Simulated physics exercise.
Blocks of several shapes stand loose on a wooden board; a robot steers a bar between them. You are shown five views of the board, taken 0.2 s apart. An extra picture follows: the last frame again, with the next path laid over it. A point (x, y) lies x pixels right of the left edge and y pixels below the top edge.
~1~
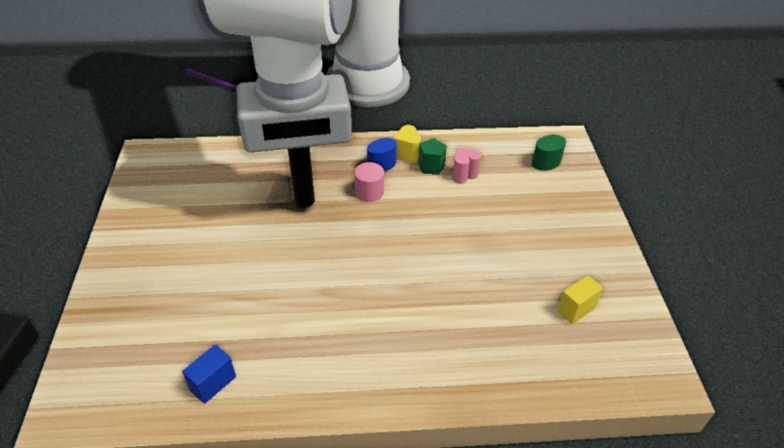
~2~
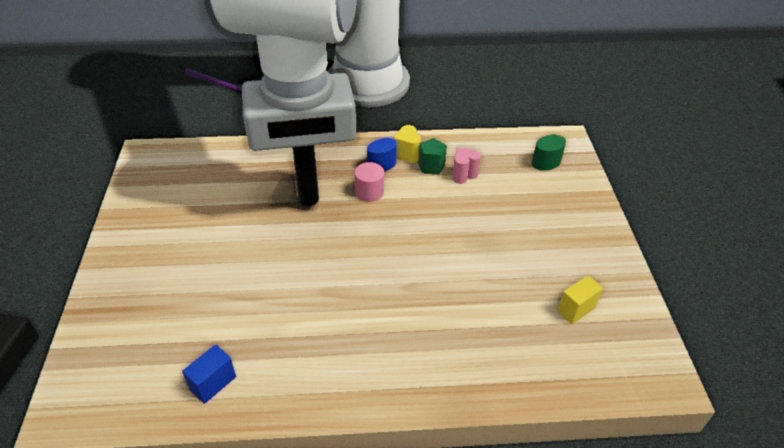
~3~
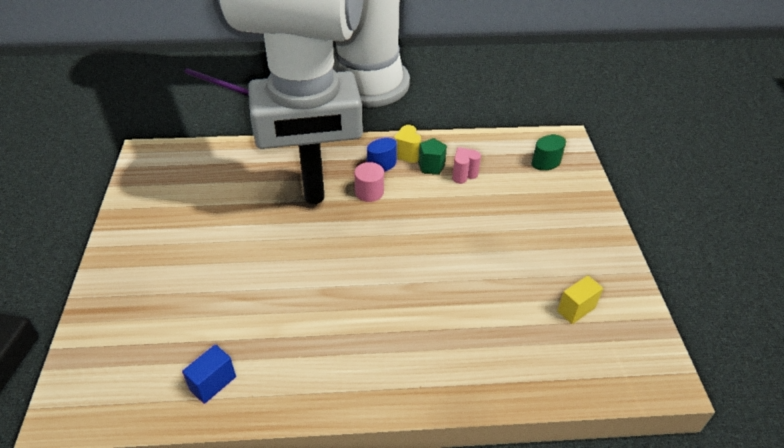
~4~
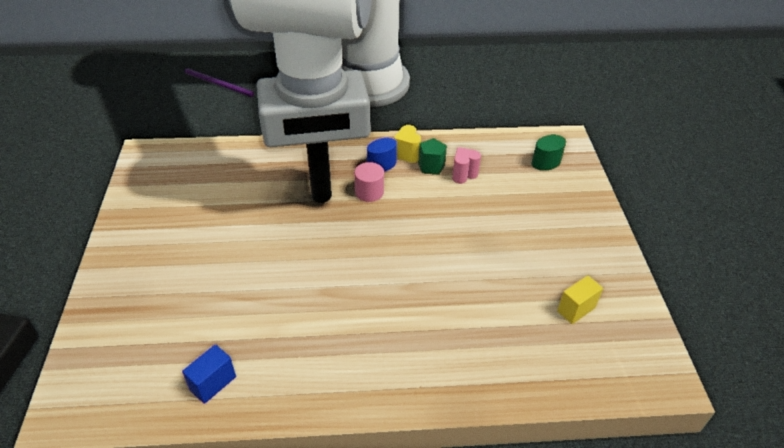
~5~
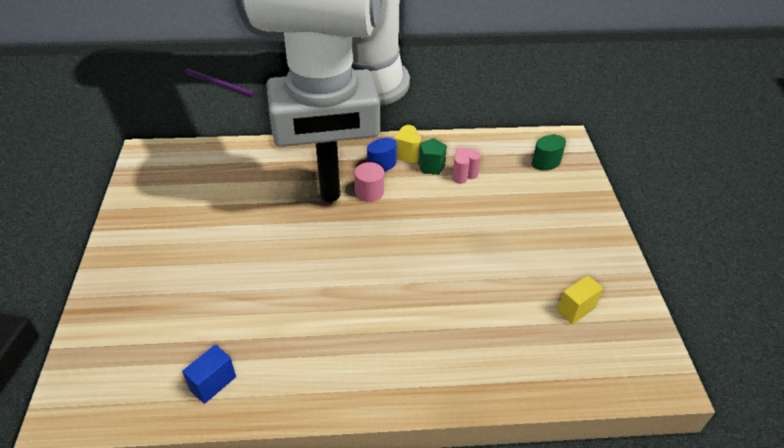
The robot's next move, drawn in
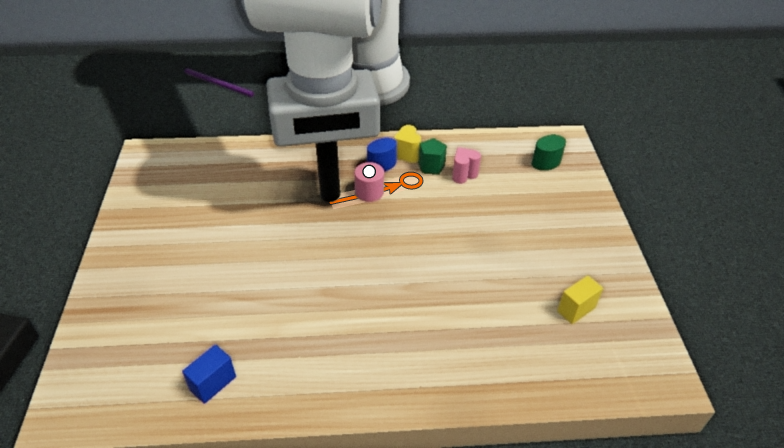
A white and grey robot arm holding a black bar upright stands over the far edge of a pale wooden board, seen from above at an angle. Blue, yellow, green and pink blocks cluster near the bar, with a green cylinder far right, a yellow block right and a blue block near left. The arm slides the bar slightly rightward towards the pink cylinder while the blocks and camera stay still.
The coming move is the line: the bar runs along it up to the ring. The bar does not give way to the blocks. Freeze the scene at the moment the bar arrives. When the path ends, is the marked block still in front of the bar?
Yes - that is the case.
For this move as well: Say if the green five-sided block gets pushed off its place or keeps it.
Its place changes.
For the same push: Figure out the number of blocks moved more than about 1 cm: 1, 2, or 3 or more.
I'd put the number at two.
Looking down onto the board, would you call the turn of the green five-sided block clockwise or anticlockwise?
Answer: Against the clock.
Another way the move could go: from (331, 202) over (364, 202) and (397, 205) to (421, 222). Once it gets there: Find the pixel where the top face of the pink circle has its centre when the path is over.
At pixel (388, 166).
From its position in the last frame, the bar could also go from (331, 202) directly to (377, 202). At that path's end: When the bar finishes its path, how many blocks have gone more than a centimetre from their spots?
The number is one.
The drawn path runs from (331, 202) via (359, 196) and (386, 189), ending at (411, 180); the dot is on the pink circle.
What follows on the original path. One third of the way, bar at (359, 189); pink circle at (381, 168).
Two thirds of the way, bar at (386, 182); pink circle at (407, 159).
At the end, bar at (412, 174); pink circle at (433, 153); blue oval not moved; green five-sided block at (447, 139), turned 45° anticlockwise.
